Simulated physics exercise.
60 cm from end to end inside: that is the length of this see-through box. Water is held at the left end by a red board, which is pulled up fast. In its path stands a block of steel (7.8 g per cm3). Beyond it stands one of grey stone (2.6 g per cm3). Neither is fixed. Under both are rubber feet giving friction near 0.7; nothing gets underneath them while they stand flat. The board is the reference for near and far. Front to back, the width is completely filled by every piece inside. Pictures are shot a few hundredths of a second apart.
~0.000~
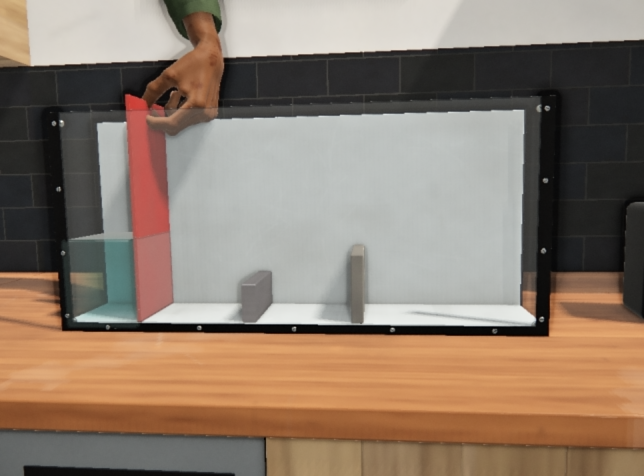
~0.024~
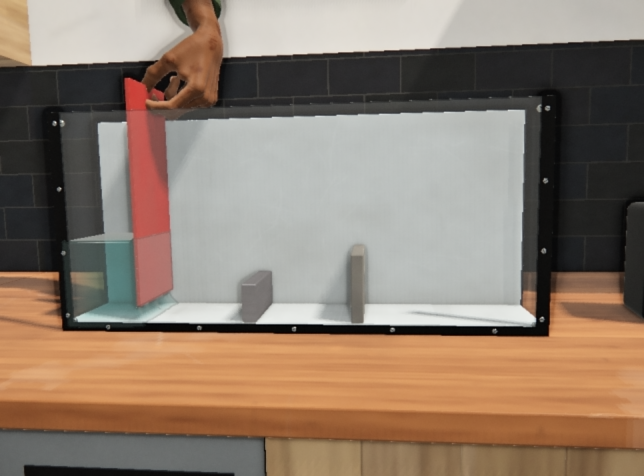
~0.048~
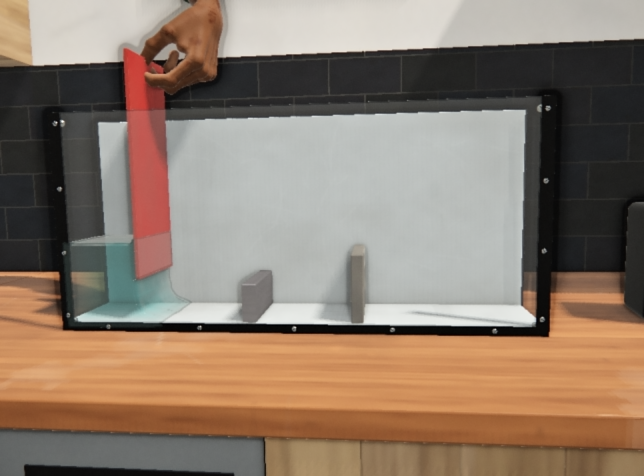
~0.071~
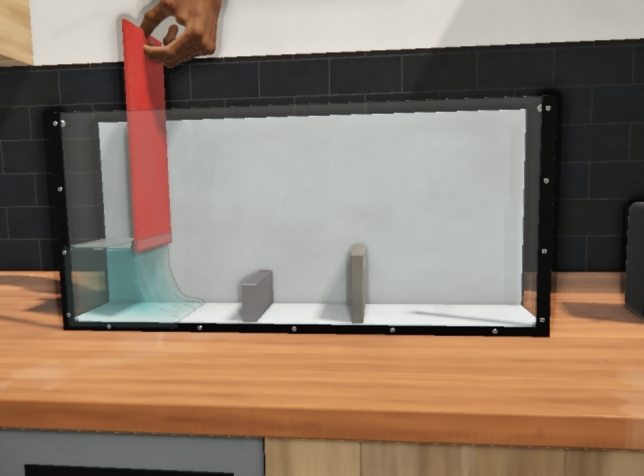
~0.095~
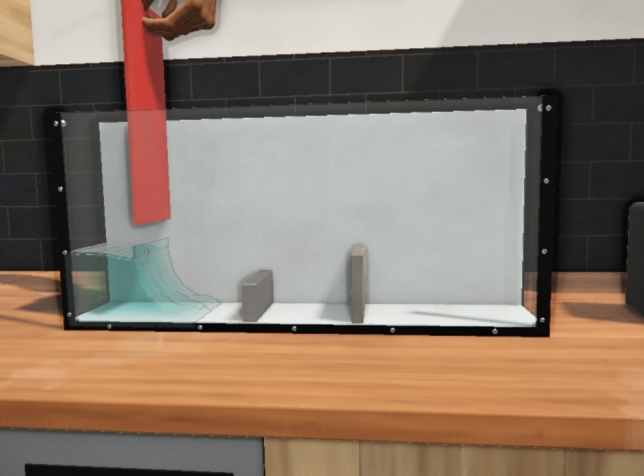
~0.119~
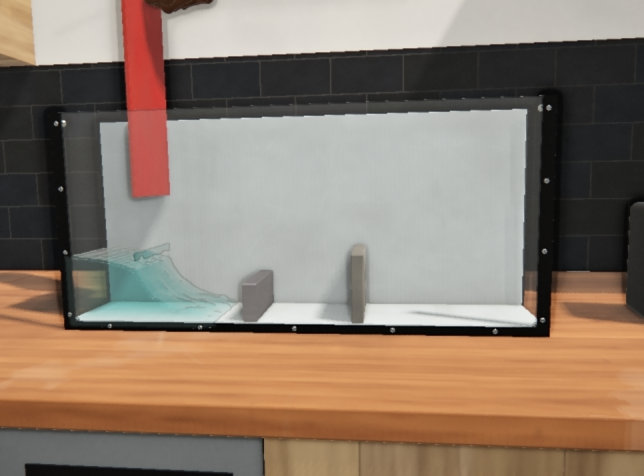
We see a hand pull a red board upward in a see-through box, releasing water held at the left end; the water slumps and its leading edge spreads right along the floor toward two upright grey blocks, which stay still.
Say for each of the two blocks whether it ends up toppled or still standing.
Near block: Not toppled, far block: Not toppled.
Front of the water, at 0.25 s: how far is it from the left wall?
Roughly 24 cm out.
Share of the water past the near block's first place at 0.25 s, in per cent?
Roughly 0 per cent of it.
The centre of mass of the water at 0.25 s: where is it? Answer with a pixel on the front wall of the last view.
At about (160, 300).
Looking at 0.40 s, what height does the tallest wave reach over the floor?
Roughly 20.0 cm up.
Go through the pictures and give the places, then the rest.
The first picture shows the water tops out at (74, 241) by the left wall; its leading edge has got to (137, 320); the board ends at (139, 321); the near block's top is at (248, 286); the far block's top is at (357, 259).
The second picture shows the water tops out at (74, 242) by the left wall; its leading edge has got to (146, 320); the board ends at (139, 305).
The third picture shows the water tops out at (75, 244) by the left wall; its leading edge has got to (161, 320); the board ends at (137, 278).
The fourth picture shows the water tops out at (76, 248) by the left wall; its leading edge has got to (177, 320); the board ends at (136, 251).
The fifth picture shows the water tops out at (77, 253) by the left wall; its leading edge has got to (194, 320); the board ends at (135, 223).
The sixth picture shows the water tops out at (77, 258) by the left wall; its leading edge has got to (212, 320); the board ends at (134, 196); the near block's top is at (248, 286); the far block's top is at (357, 259).
After 0.25 s the front has run 23 cm from the left wall, the near block is upright and the far block is upright.
After 0.40 s the near block is upright and the far block is upright.
After 0.64 s the near block is upright and the far block is upright.
In the end the near block is upright and the far block is upright; 0 per cent of the water is past where the far block first stood.
